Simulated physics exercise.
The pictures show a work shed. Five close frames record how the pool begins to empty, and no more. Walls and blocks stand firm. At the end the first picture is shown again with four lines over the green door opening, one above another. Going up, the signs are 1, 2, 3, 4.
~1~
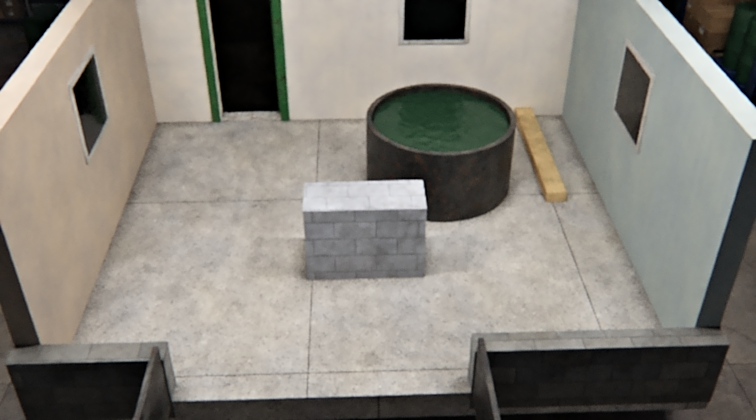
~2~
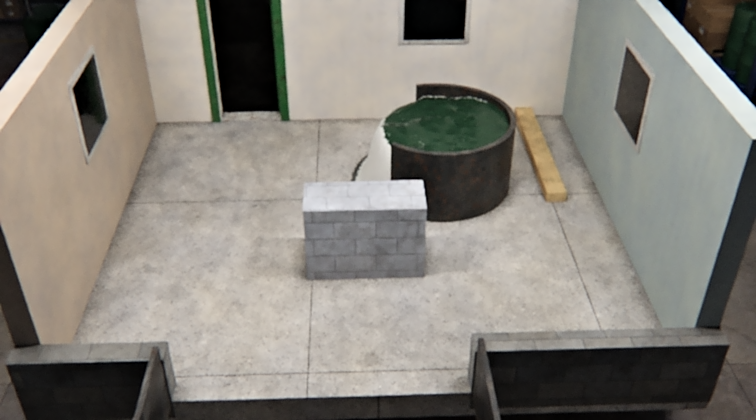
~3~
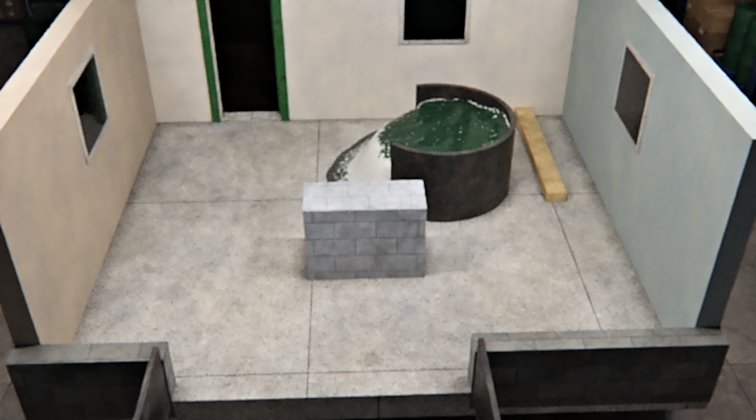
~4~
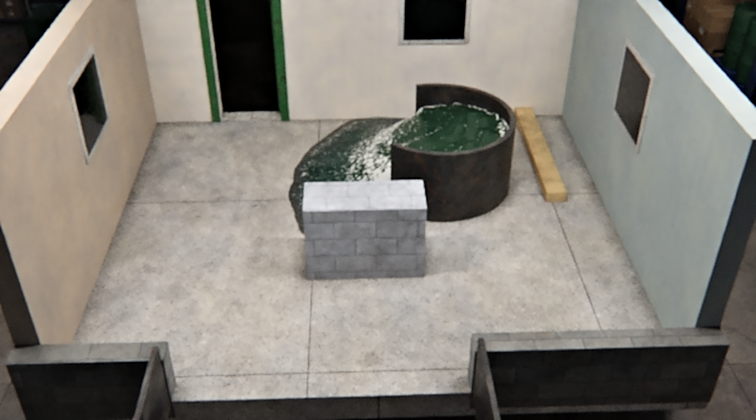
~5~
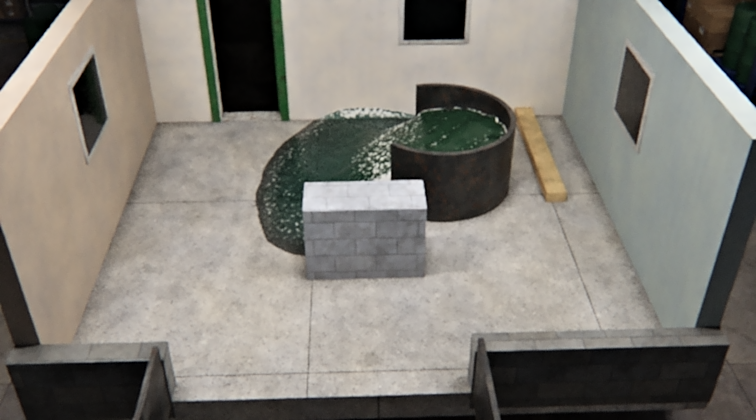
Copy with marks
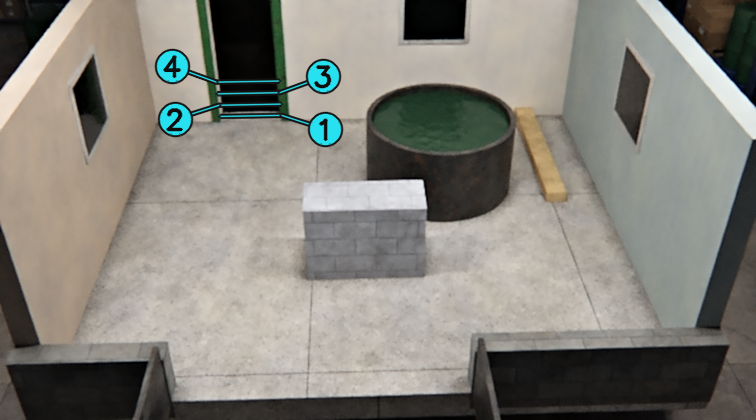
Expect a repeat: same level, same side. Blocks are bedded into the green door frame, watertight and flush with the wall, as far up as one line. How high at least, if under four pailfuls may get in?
Choose 2.
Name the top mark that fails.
That would be 1.
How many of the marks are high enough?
Three of them.
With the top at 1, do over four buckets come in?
Yes, it does.
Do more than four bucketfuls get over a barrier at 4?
No, not at all.
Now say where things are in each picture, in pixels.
In the first picture, water in the pool at rest, its middle at (441, 122); foot of the green doorway at (251, 121); open gate at (320, 333).
In the second picture, water covers 2 % of the ground, its front hidden from here.
In the third picture, front seen at (345, 159), 5 % of the ground wet.
In the fourth picture, front seen at (349, 128), 12 % of the ground wet.
In the fifth picture, front seen at (280, 235), 18 % of the ground wet.
On the marked copy, 1 at (251, 115); 2 at (250, 104); 3 at (248, 93); 4 at (247, 81); from the bottom up 1, 2, 3, 4.
Choosing 1, about 13 bucketfuls get in.
Choosing 2, a splash gets over, under a bucket.
Choosing 3, nothing gets over.
Choosing 4, nothing gets over.
